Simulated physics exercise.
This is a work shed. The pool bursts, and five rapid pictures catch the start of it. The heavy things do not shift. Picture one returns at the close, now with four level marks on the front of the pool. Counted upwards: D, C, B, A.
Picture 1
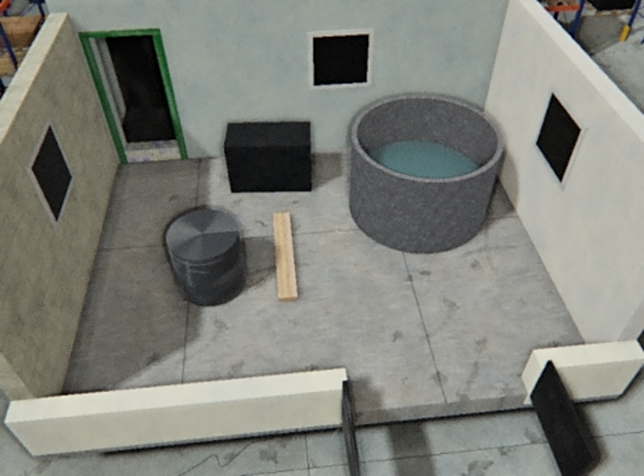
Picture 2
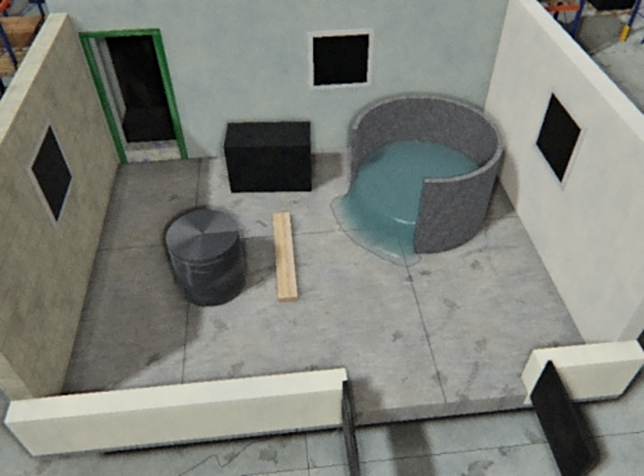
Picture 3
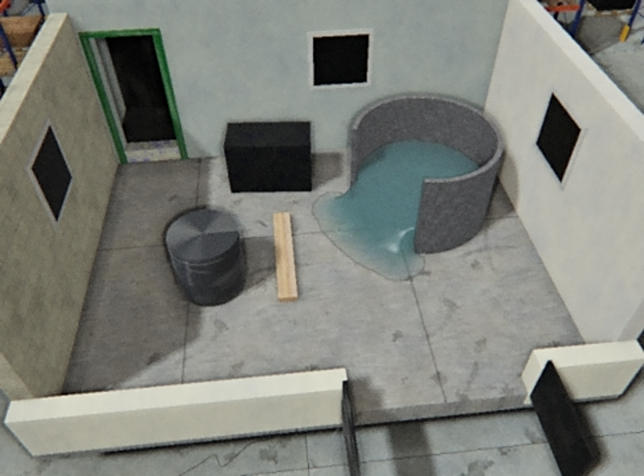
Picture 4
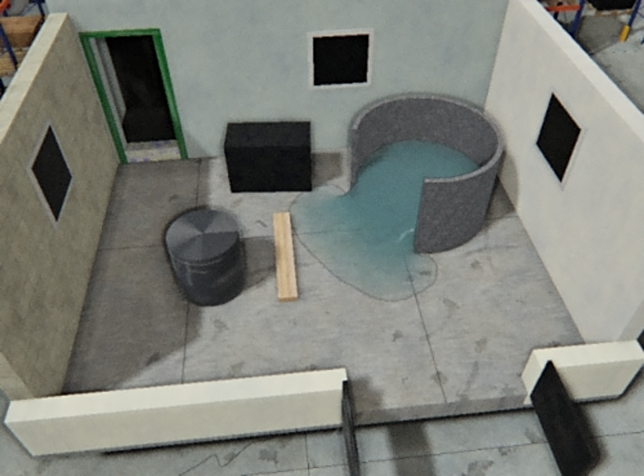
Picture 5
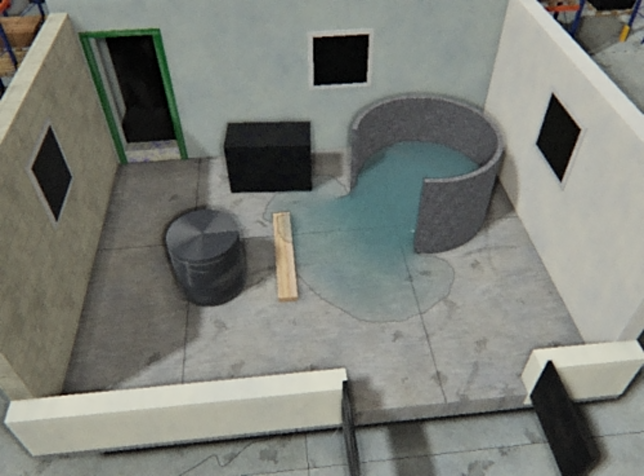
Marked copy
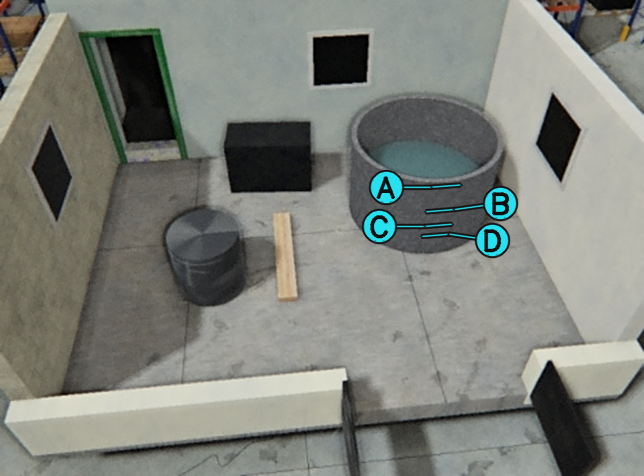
The clip opens on a work shed with a green doorway, a black box, a dark drum, a wooden plank and a round grey pool of still water. The pool's front left side opens, and water pours onto the concrete floor. The puddle spreads left and toward the front, reaching around the plank.
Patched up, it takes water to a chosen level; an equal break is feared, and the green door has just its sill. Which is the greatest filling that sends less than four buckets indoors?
The answer is line B.
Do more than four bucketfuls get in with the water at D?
No, that is safe.
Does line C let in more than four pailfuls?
No.
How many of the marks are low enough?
Three of them.
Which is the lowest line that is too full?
Line A.
In cyan, A at (445, 186); B at (440, 210); C at (437, 225); D at (435, 235); from the bottom up D, C, B, A.
With A, about 11 bucketfuls get in.
With B, a bucket or two gets in.
With C, nothing gets over.
With D, nothing gets over.
